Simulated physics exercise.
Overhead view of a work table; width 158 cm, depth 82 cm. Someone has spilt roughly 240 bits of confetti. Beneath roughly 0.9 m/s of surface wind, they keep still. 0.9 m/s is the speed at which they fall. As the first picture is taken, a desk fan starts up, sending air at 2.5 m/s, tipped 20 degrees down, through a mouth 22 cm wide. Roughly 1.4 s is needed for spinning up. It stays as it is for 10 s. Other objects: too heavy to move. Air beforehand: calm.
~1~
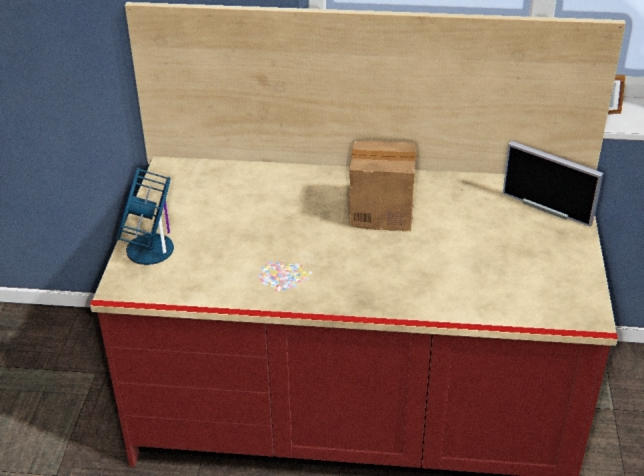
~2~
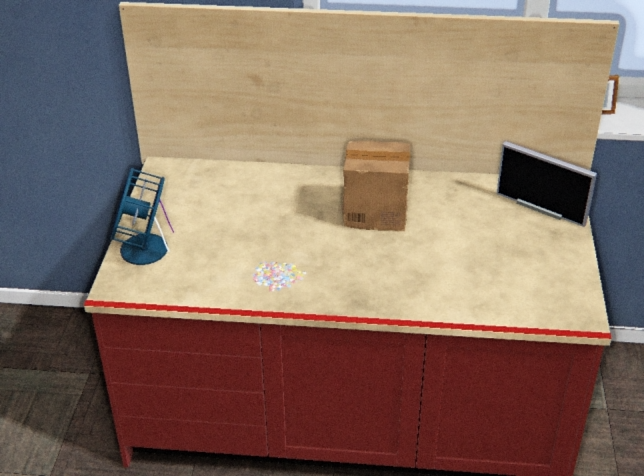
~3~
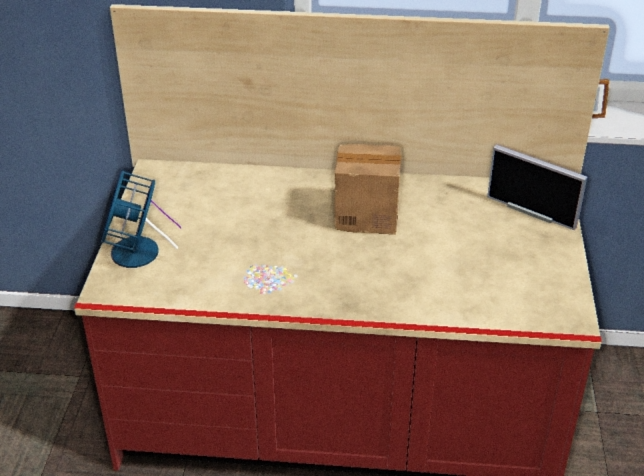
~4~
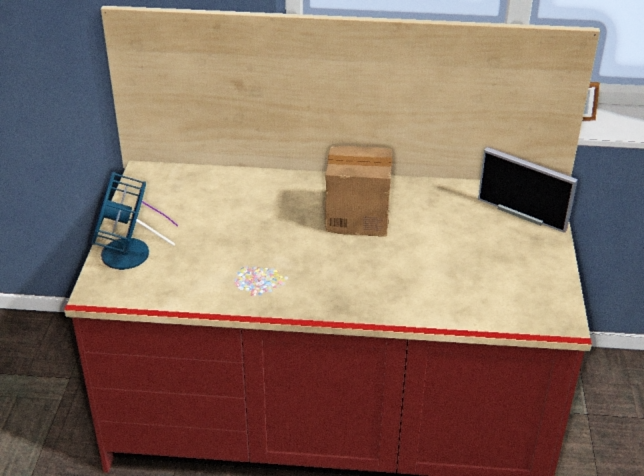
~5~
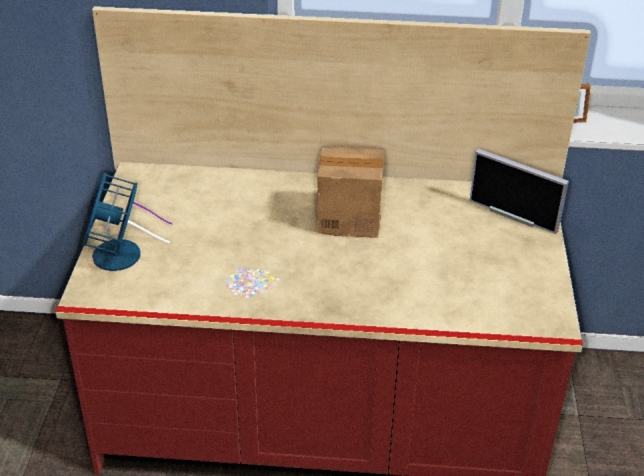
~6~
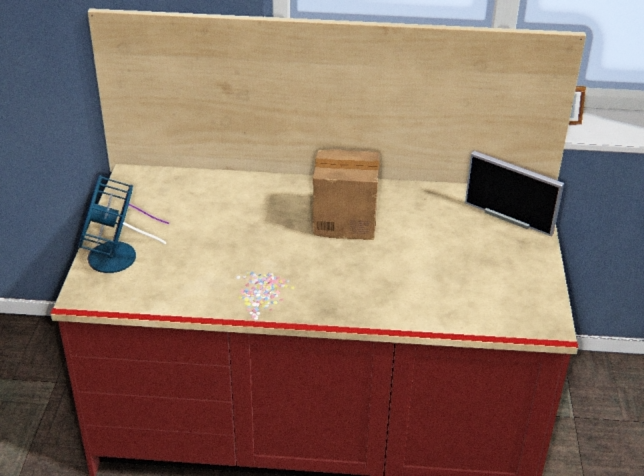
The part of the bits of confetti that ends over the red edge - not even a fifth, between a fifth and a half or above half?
Band: Majority.
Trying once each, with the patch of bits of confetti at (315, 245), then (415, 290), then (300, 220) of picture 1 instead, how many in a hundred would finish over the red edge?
Results, one try each: 0 %, 50 %, 0 %.
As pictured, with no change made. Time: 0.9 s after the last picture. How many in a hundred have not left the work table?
Roughly 5 %.
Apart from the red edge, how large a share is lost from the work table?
Estimated share: Around 3 %.
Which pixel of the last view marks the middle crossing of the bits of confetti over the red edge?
The middle of the crossings lies near (357, 334) in the last picture.
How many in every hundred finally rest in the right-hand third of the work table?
About 0 %.
Then, 0.9 s after the last picture the count stands so, 94 % are over the red edge.
Then, 2.1 s after the last picture the count stands so, 97 % are over the red edge.
Then, 4.4 s after the last picture the count stands so, 97 % are over the red edge.
Then, 8.9 s after the last picture, at the end, 97 % are over the red edge.
